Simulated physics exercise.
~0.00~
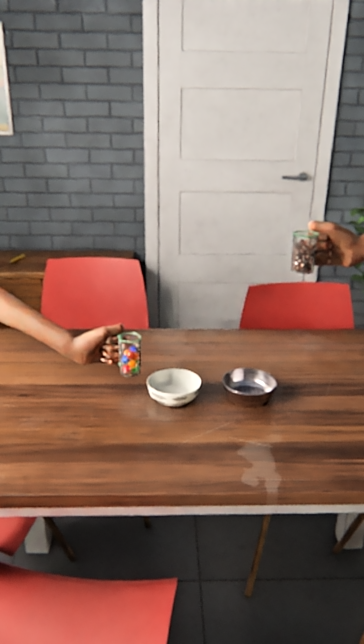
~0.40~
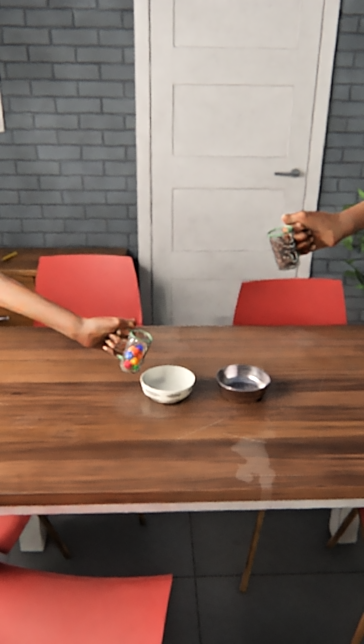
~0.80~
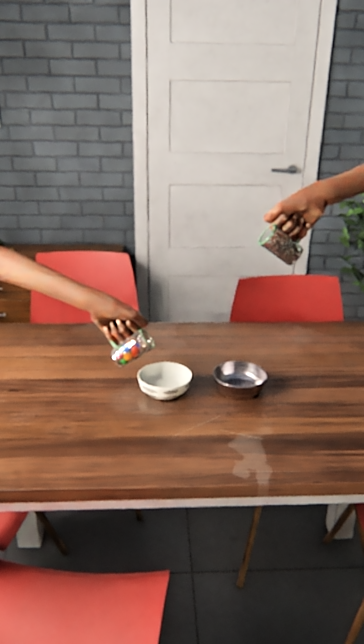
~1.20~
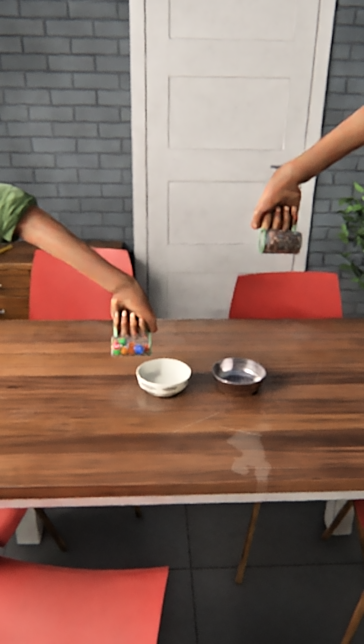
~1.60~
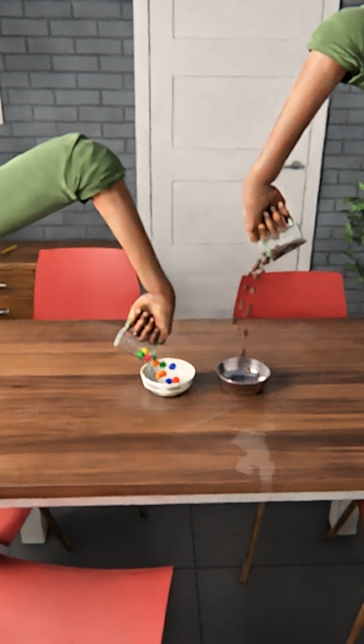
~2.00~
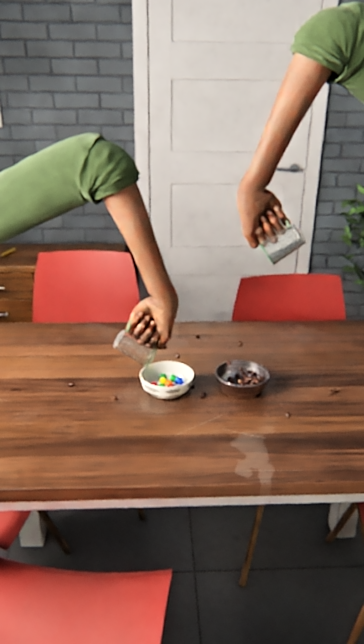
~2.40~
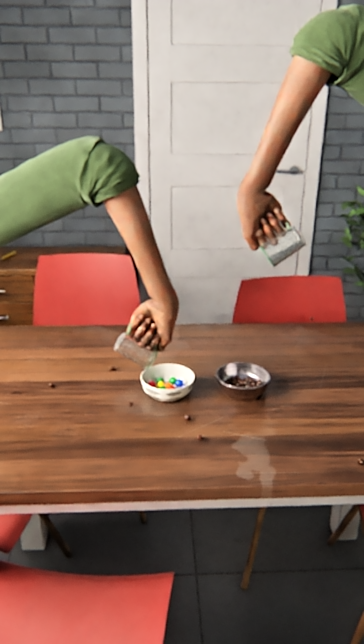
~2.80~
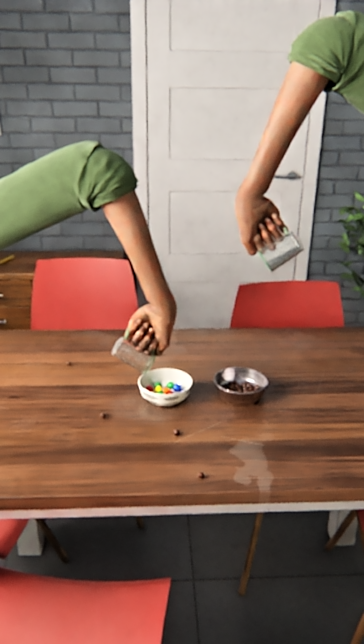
Two hands tipped glass cups over a pair of bowls on a wooden table, and the colorful candies on the left all landed in the white bowl, while the small brown pieces poured from higher up mostly filled the metal one, some scattering across the table.
